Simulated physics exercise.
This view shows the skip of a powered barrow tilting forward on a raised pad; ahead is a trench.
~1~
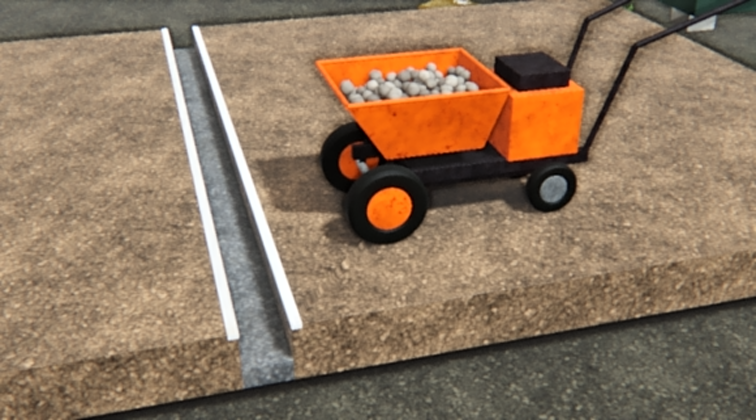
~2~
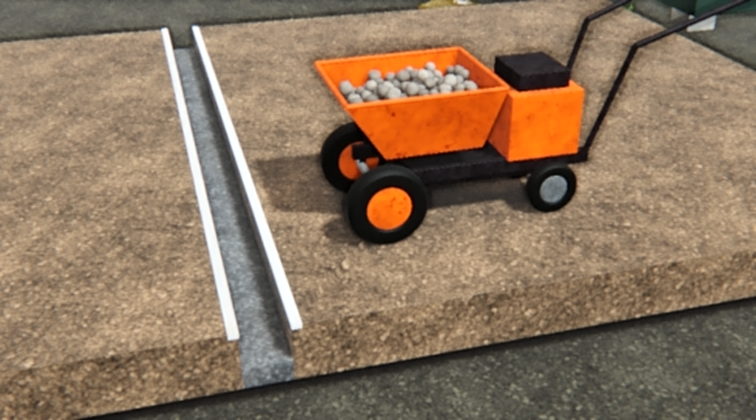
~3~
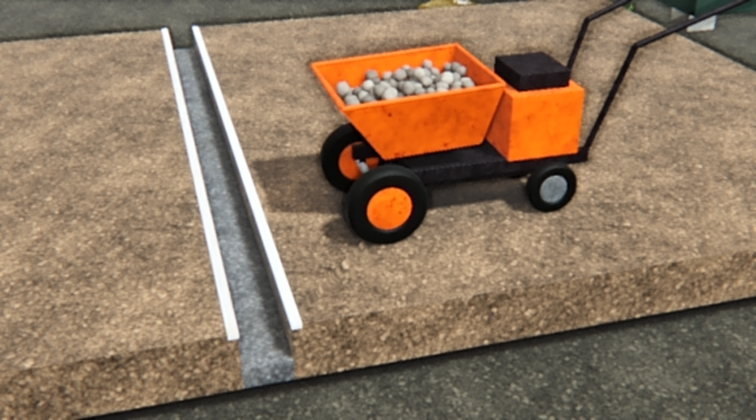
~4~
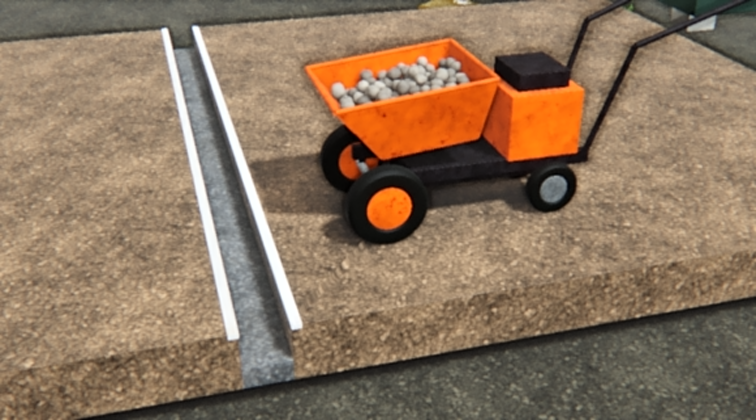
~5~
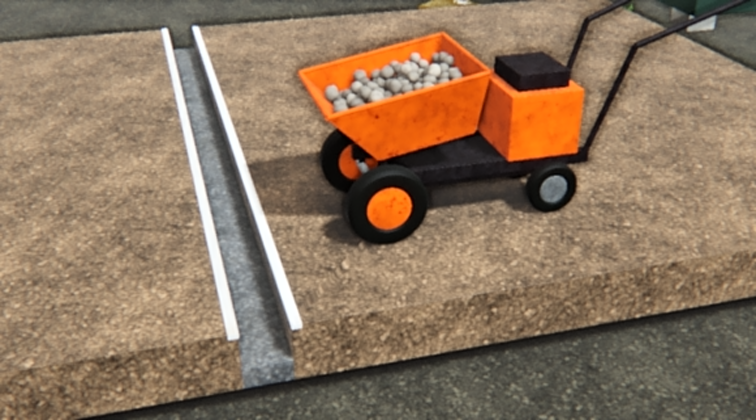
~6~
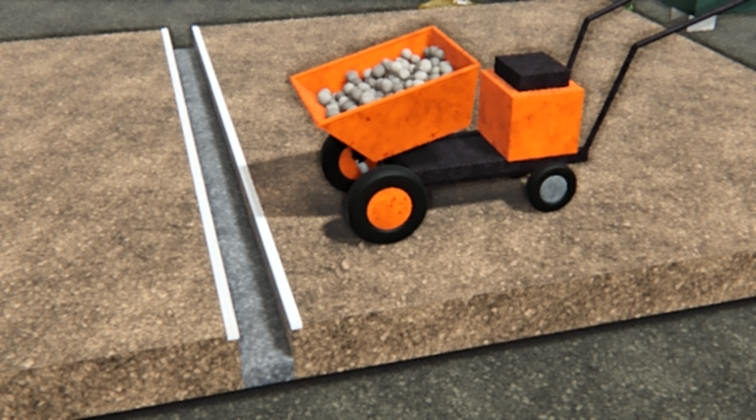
An orange skip full of grey pebbles tilts forward on a barrow near a narrow trench.
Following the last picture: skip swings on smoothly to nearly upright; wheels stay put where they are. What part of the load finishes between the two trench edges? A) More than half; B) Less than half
More than half (A).
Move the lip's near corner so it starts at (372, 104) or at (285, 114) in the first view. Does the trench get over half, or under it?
The bulk, then a minority.
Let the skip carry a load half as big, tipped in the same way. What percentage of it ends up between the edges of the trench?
Share: Approx. 90 %.
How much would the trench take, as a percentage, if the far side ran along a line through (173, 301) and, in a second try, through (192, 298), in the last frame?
The share would be 100 % first and 100 % second.
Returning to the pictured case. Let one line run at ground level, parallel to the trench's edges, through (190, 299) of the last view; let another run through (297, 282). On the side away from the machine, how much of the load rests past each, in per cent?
Roughly 10 and 100 %.
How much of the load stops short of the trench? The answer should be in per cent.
Roughly 0 per cent of the load.
Shortly afterwards, skip tipped steeply; the whole lot in the skip.
Next, skip tipped right over; the bulk in the skip; a little in or heaped over the trench; only a few beyond it; only a few falling.
Some moments later, skip tipped right over; near a quarter in the skip; near two thirds in or heaped over the trench; near a quarter beyond it.
In the end, skip tipped right over; only a few in the skip; only a few short of the trench; the bulk in or heaped over the trench; near a quarter beyond it.
